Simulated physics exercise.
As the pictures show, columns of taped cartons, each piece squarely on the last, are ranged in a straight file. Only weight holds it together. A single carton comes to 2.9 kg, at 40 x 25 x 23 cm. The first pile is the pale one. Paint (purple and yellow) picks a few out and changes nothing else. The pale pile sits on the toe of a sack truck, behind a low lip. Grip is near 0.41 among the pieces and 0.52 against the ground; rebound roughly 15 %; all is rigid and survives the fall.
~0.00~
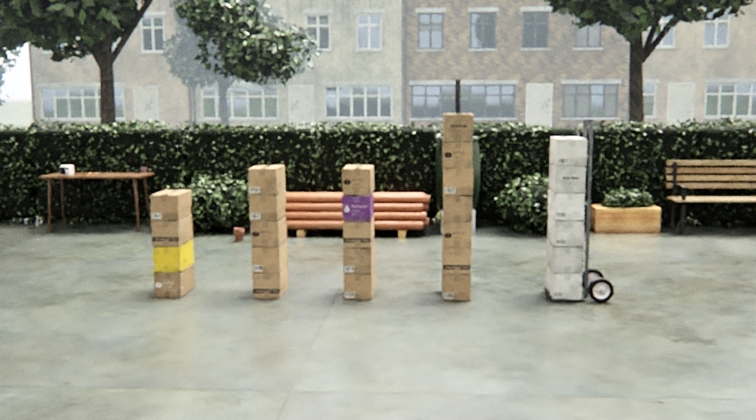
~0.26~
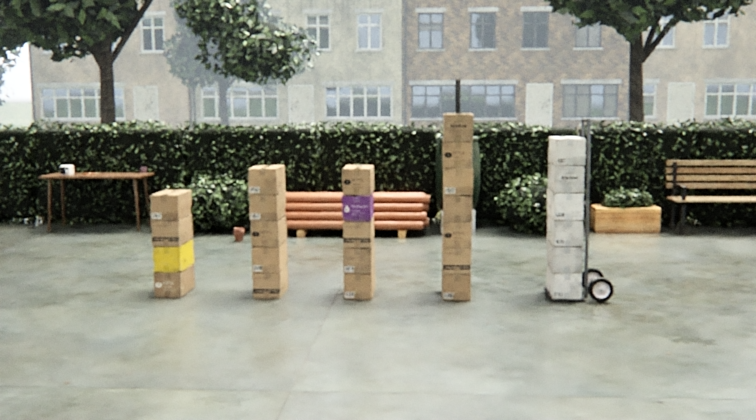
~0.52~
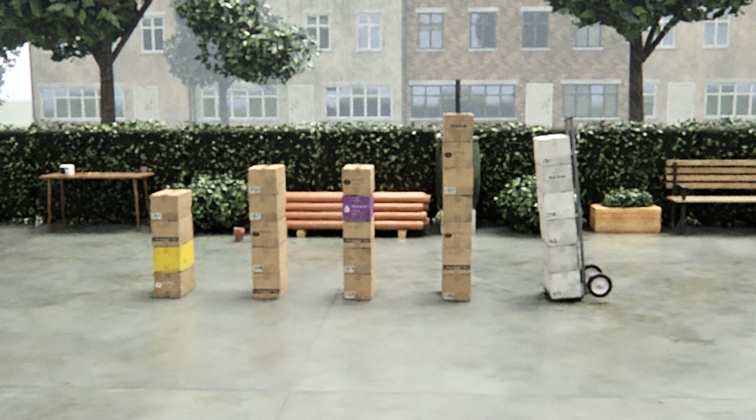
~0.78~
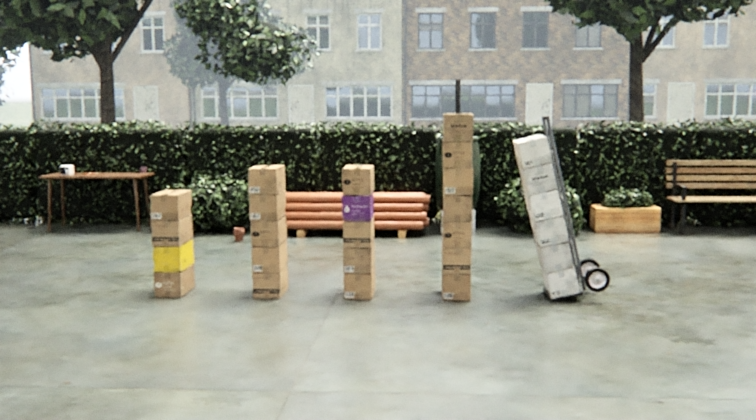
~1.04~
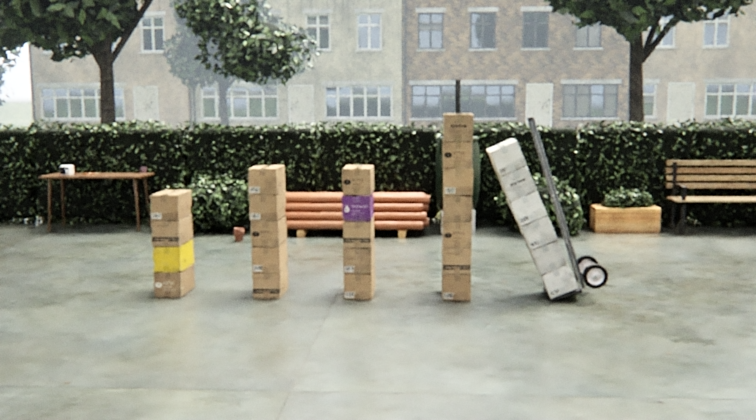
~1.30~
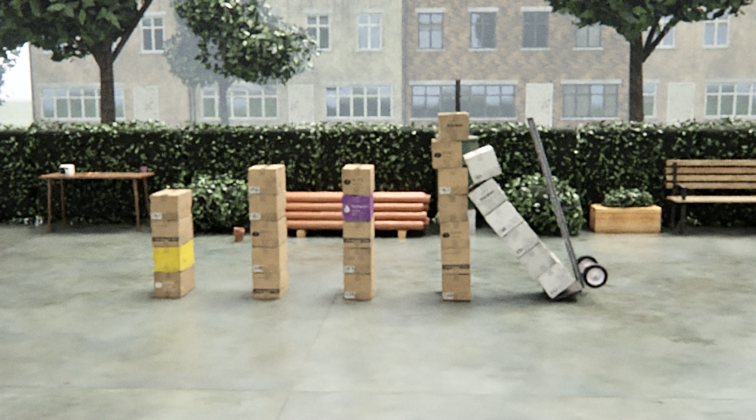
In a paved yard by a hedge, a hand truck tilted left under a stack of pale boxes, which leaned over and knocked the upper boxes of the tall brown stack beside it out of line.
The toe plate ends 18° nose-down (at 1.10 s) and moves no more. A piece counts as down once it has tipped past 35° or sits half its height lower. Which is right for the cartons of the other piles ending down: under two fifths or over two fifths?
Ending down: Over two fifths.
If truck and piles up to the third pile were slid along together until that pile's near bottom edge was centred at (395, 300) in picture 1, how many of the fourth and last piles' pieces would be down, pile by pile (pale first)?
In that case fourth 4, last 3.
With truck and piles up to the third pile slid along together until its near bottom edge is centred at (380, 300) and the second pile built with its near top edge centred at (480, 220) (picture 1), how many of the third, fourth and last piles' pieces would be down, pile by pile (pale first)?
Then third 0, fourth 0, last 0.
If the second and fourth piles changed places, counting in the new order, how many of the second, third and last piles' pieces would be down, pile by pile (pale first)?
Then second 4, third 5, last 4.
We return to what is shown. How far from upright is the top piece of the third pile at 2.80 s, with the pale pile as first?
Roughly 20° from upright.
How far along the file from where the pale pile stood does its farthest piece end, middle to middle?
Some 150 cm.
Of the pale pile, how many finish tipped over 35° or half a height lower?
The count is 6.
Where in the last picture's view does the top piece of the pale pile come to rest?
Near (397, 250).
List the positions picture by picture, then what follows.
In the first picture (places mark the middle of the side facing us), truck frame (590, 157) 0° forward; purple carton (356, 209); yellow carton (166, 260); the rest undisturbed.
In the second picture, truck frame (589, 157) 1° forward; yellow carton (166, 260).
In the third picture, truck frame (574, 154) 6° forward, top of the pale pile leaning 6°; purple carton (356, 209); the rest undisturbed.
In the fourth picture, truck frame (555, 153) 13° forward, top of the pale pile leaning 14°; purple carton (356, 209); the rest undisturbed.
In the fifth picture, truck frame (543, 153) 18° forward, top of the pale pile leaning 24°; purple carton (356, 209); the rest undisturbed.
In the sixth picture, truck frame (543, 153) 18° forward, top of the pale pile leaning 22°; purple carton (356, 209); yellow carton (166, 260); 5 disturbed, none down.
After 1.90 s, 6 of the pale pile down; 3 of the 21 other cartons down; purple carton shifted 20 mm.
After 2.80 s, 6 of the pale pile down; 15 of the 21 other cartons down; purple carton 44 cm lower.
At rest (4.8 s), 6 of the pale pile down; 18 of the 21 other cartons down; yellow carton on its side; purple carton 44 cm lower. That is 86 per cent. As the last picture would show them, middles, yellow carton near (113, 278), purple carton near (293, 254).
